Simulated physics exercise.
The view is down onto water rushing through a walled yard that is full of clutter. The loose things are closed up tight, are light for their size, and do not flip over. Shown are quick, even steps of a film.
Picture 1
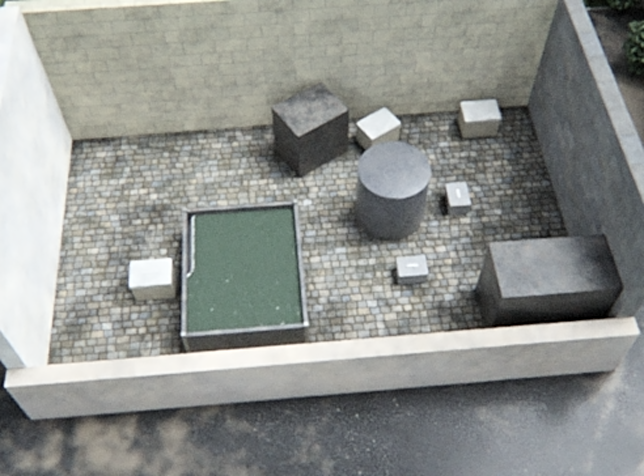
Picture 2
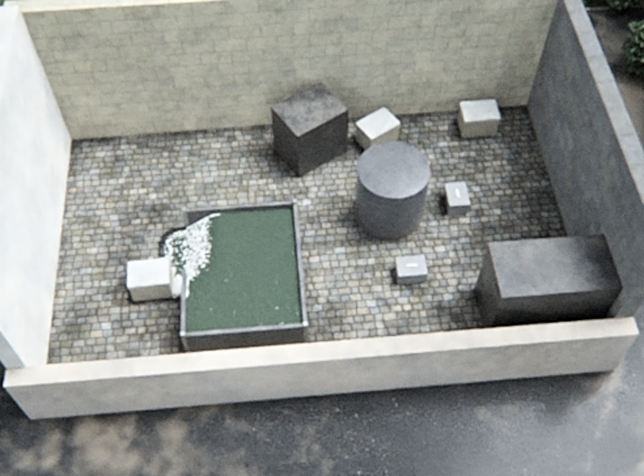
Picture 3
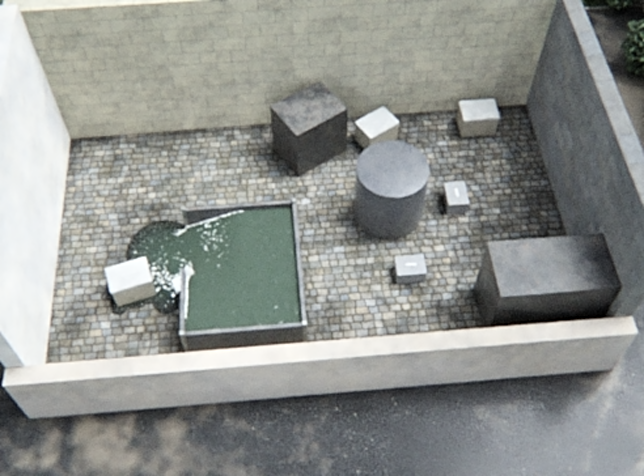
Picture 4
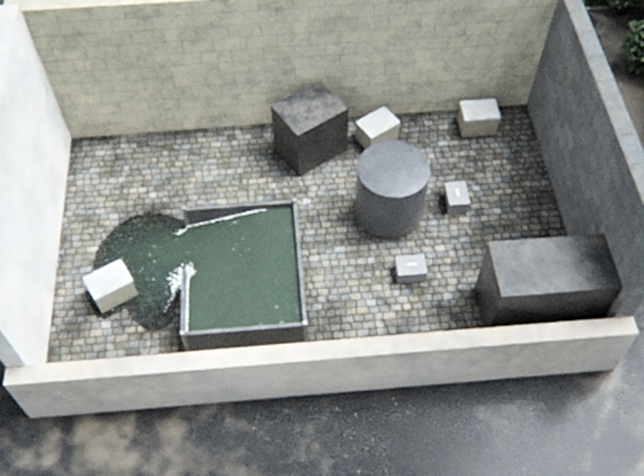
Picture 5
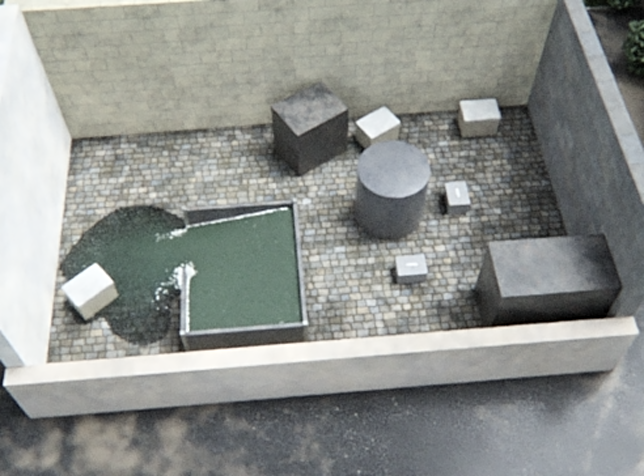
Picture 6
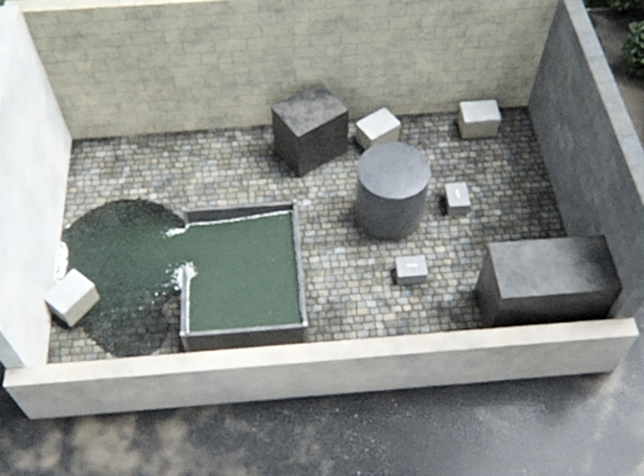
In a walled yard, green water pours from a tank and pushes a pale box left.
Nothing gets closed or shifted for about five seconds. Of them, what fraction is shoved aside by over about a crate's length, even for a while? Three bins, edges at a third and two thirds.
Share: Fewer than a third.
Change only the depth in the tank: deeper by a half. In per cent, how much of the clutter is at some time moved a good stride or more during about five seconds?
20 % or so.
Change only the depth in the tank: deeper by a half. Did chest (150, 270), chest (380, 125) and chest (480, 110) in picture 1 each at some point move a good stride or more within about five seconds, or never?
Beyond that, then not beyond that, then not beyond that.
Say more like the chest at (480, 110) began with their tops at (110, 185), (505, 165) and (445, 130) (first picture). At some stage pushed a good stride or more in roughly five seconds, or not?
Taking them one at a time: Goes the distance; falls short; falls short.
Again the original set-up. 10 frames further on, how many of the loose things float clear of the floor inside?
Result - 0.
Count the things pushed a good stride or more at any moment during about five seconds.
1.
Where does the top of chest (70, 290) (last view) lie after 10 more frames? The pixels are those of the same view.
Look for it near pixel (102, 345).
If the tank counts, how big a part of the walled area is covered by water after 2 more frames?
About 25 percent.
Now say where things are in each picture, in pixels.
A chest at (151, 272), on the bottom; a chest at (481, 110) rests on the ground; 0 of 5 have shifted, in the first frame.
A chest at (149, 272) rests on the ground; a chest at (480, 110), on the bottom; 0 of 5 have shifted, in the second frame.
A chest at (128, 274), on the bottom, close to its start; a chest at (479, 109), on the bottom; 1 of 5 have shifted, in the third frame.
A chest at (108, 279) rests on the ground, a stride from its start; a chest at (480, 109), on the bottom; 1 of 5 have shifted, in the fourth frame.
A chest at (87, 284), on the bottom, a stride from its start; a chest at (480, 110), on the bottom; 1 of 5 have shifted, in the fifth frame.
A chest at (68, 291), on the bottom, a stride from its start; a chest at (481, 111) rests on the ground; 1 of 5 have shifted, in the sixth frame.
A moment on, 1 of 5 are well off their spots; 1 afloat.
Next, 1 of 5 are well off their spots; 0 afloat.
Later, 0 of 5 are well off their spots; 1 afloat.
In the end, 1 of 5 are well off their spots, and 1 have been at some point; 1 afloat.
